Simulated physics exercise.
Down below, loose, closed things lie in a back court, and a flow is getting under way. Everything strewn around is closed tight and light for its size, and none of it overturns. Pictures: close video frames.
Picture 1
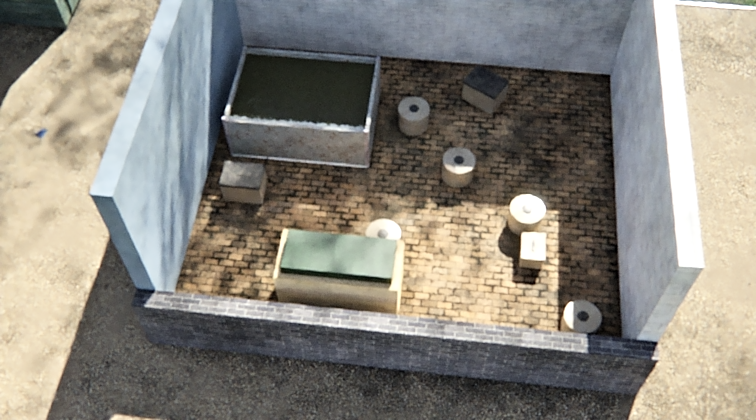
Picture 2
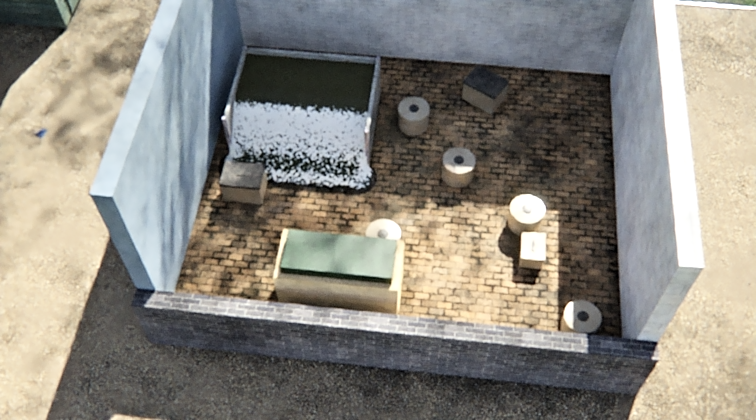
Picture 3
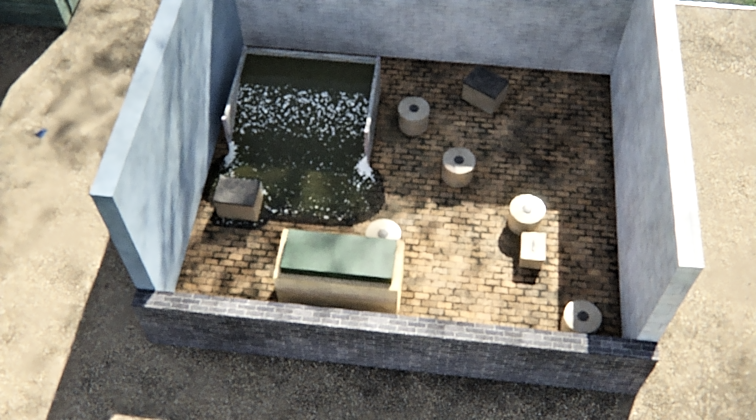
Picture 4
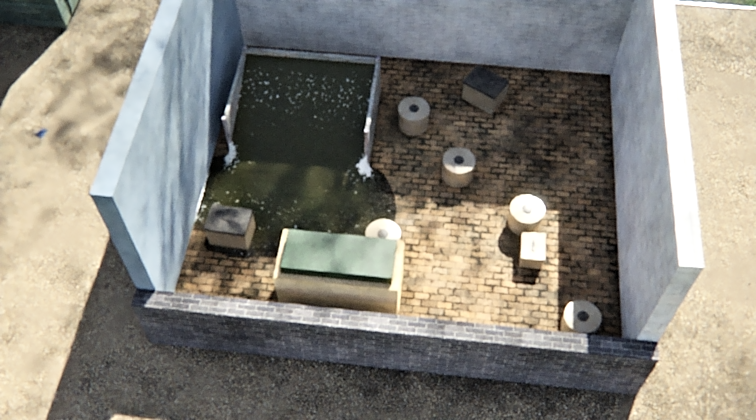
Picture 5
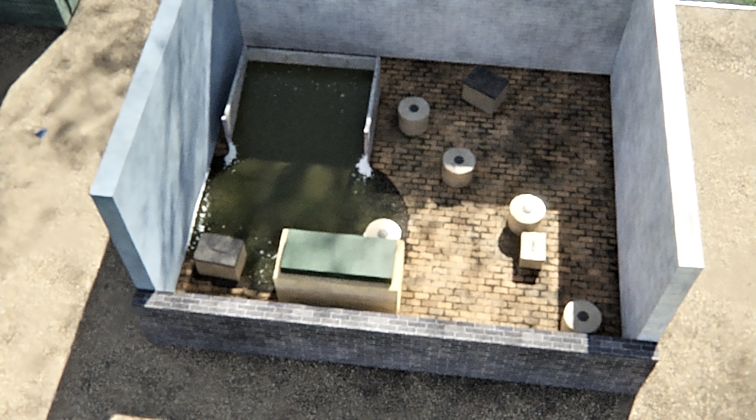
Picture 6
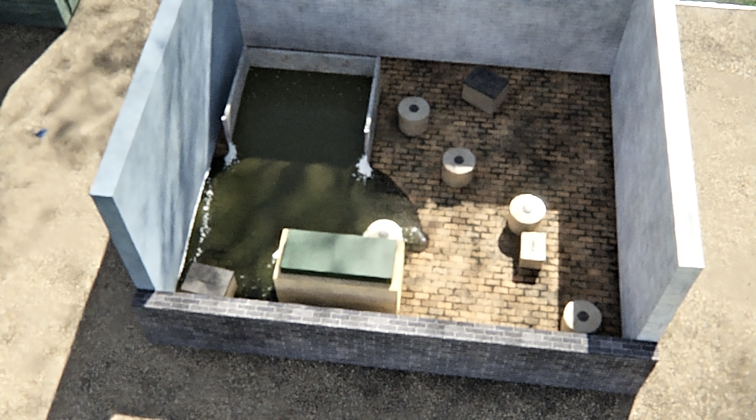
In a walled brick court, water pours from a tank and pushes one box toward the front wall.
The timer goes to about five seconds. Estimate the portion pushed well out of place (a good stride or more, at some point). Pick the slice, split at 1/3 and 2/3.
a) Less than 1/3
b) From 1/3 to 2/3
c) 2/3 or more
b, from 1/3 to 2/3.
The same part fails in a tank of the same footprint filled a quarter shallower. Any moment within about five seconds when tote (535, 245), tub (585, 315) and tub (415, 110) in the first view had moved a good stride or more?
Object 1: Covered it. Object 2: Covered it. Object 3: Didn't cover it.
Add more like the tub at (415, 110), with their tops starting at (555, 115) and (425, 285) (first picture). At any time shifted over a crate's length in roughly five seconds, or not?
Falls short, then travels that far.
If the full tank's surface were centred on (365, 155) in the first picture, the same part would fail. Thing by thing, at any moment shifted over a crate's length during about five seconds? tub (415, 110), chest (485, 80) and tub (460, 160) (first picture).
Results in order: Never that far / never that far / never that far.
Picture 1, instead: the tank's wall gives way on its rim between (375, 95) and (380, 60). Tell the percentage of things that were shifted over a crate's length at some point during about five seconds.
My figure is about 60 %.
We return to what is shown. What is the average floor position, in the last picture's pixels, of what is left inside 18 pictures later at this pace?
At about (493, 209).
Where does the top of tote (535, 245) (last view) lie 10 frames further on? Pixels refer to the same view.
Near (577, 245).
A moment on, 1 of 8 are well off their spots; 1 afloat.
Next, 3 of 8 are well off their spots; 1 afloat.
Later, 4 of 8 are well off their spots; 3 afloat.
In the end, 5 of 8 are well off their spots, and 5 have been at some point; 5 afloat.
